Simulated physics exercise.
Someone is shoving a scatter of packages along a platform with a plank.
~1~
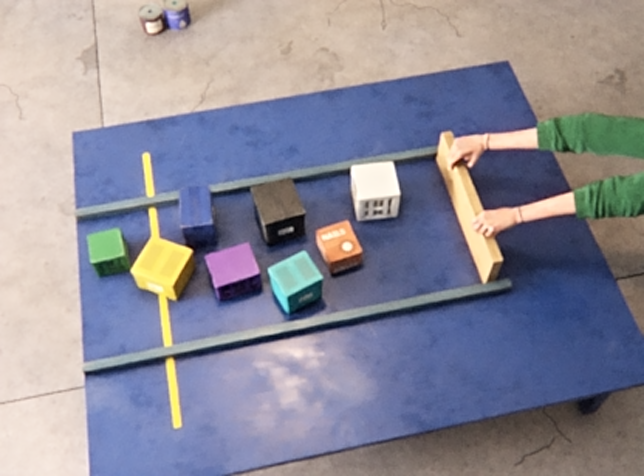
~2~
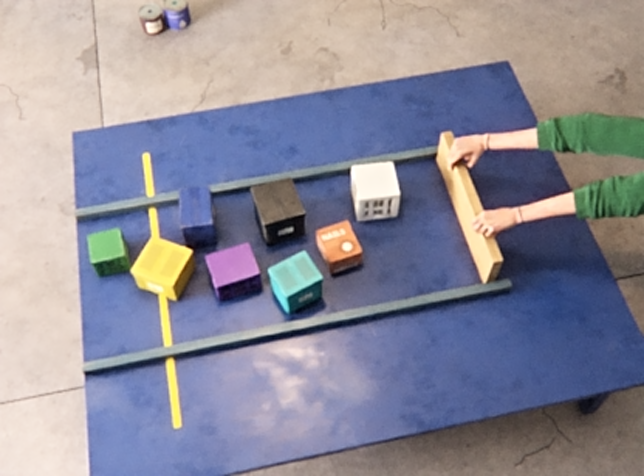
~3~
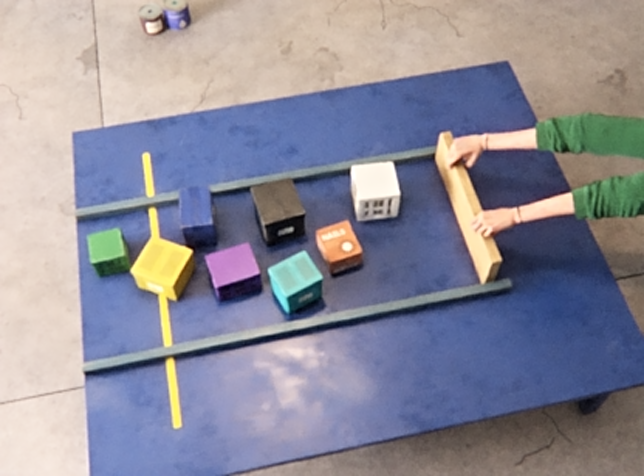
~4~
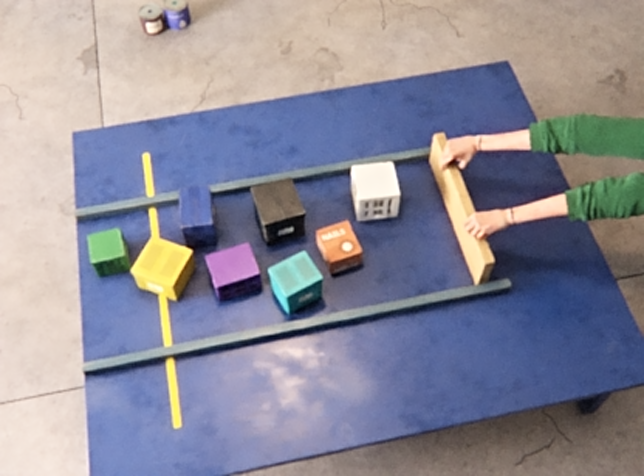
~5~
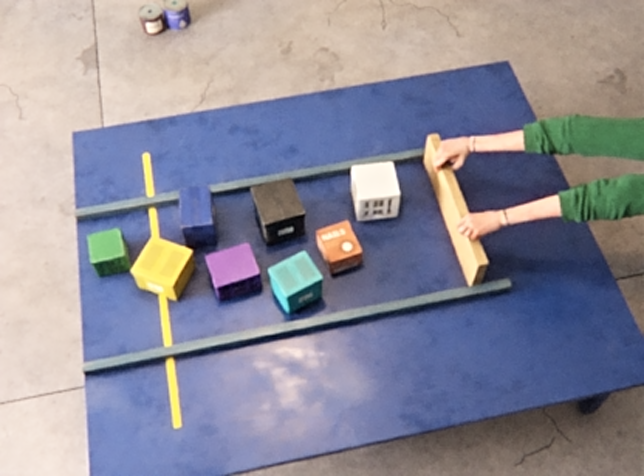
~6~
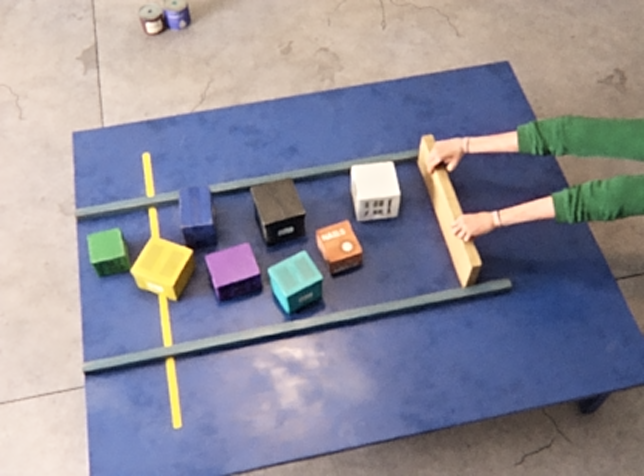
A wooden plank, pushed by two green-sleeved arms, sliding slightly left between rails on a blue table toward motionless coloured boxes.
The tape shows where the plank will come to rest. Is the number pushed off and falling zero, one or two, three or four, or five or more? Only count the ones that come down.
The number sent down is middling, three or four.
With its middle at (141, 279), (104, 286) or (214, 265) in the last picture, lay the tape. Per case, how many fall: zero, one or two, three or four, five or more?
Going through the places as listed, I'd say three or four, then 5 or more, then one to two.
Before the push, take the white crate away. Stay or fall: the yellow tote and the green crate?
Here's how it goes: The yellow tote ends up down and the green crate ends up down.
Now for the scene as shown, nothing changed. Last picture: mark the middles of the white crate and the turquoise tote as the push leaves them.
I'd say approximately (132, 236) and then (145, 325).
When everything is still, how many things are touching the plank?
3 in contact.
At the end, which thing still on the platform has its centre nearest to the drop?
The black tote, it is.
A little later, none off yet; green crate at rest near (109, 252); yellow tote at rest near (165, 269); blue parcel at rest near (198, 217).
When it is over, the number that fall off is three or four; down, blue parcel, yellow tote and green crate.
